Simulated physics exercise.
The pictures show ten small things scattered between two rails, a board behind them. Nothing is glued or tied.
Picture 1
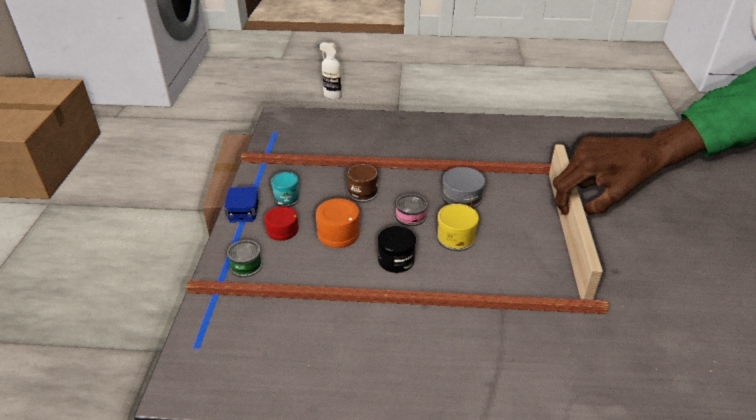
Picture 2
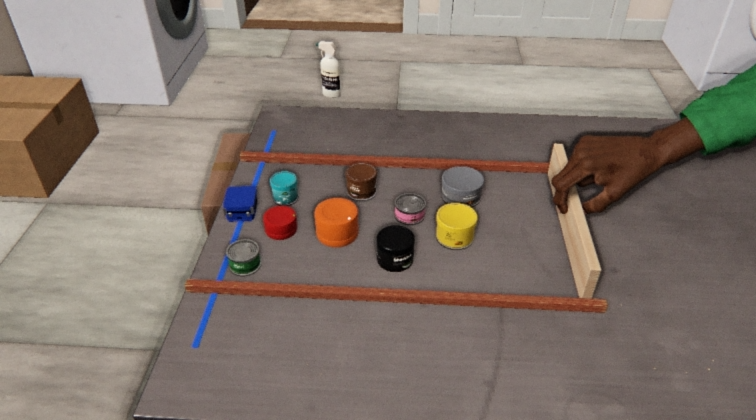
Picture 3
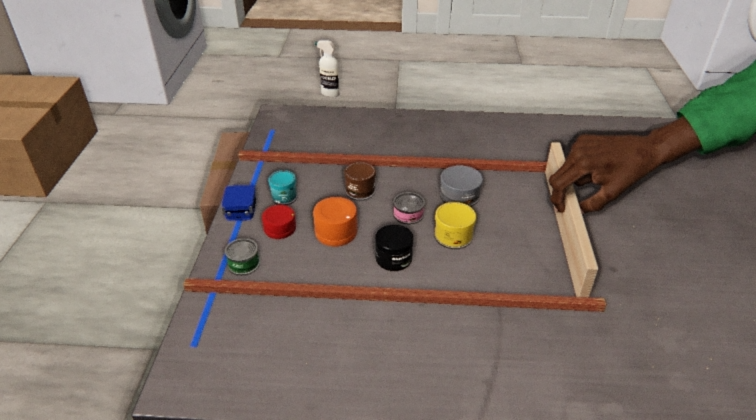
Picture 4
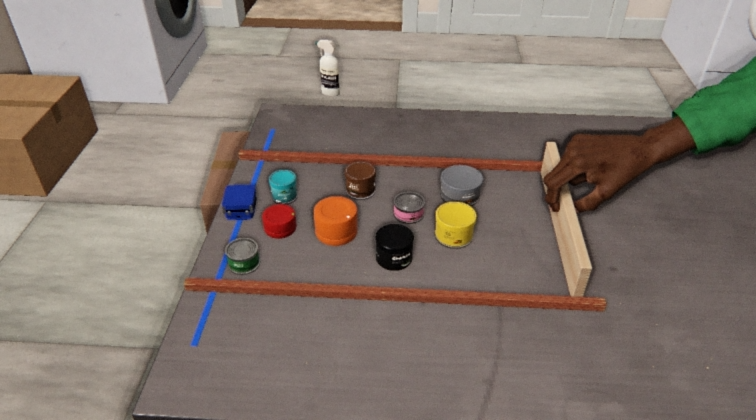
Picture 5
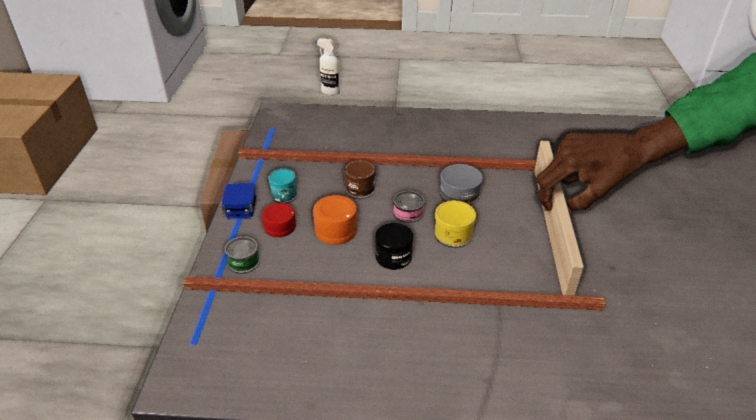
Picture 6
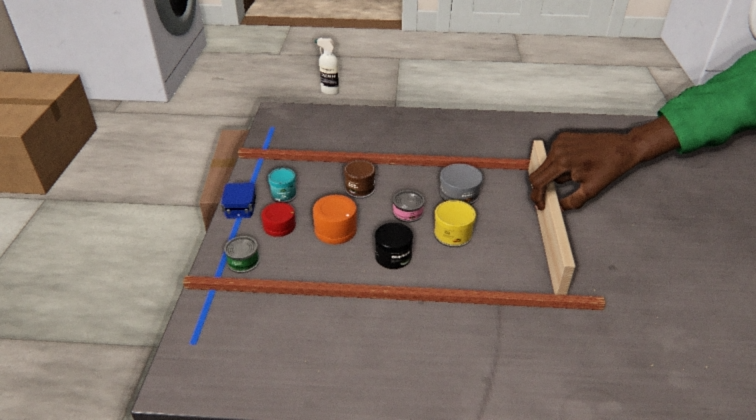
A dark-skinned hand in a green sleeve sliding a wooden board slightly left between two rails toward scattered, nearly still small pots.
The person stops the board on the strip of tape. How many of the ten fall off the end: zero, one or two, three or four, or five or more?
The number that fall off is five or more.
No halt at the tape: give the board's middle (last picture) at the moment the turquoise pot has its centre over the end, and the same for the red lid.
About (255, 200), and (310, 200) for the other.
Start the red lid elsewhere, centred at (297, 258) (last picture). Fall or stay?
Then it does not fall.
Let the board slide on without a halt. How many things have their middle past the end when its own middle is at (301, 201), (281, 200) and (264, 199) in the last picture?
Past the end: 1, 2 and 4.
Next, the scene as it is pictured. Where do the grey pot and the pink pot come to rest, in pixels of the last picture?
Near (233, 171) and (230, 196).
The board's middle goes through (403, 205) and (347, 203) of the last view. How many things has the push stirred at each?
By then 5, and 9.
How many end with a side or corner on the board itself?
4 of them.
Early on, none off yet; blue case at rest near (240, 202); green pot at rest near (242, 255); turquoise pot at rest near (283, 186).
A while later, none off yet; blue case travelled about its own width near (221, 197); green pot moving near (232, 256); turquoise pot travelled about its own width near (255, 189).
Finally, the number that fall off is five or more; lost, brown pot, orange lid, red lid, turquoise pot, green pot and blue case.
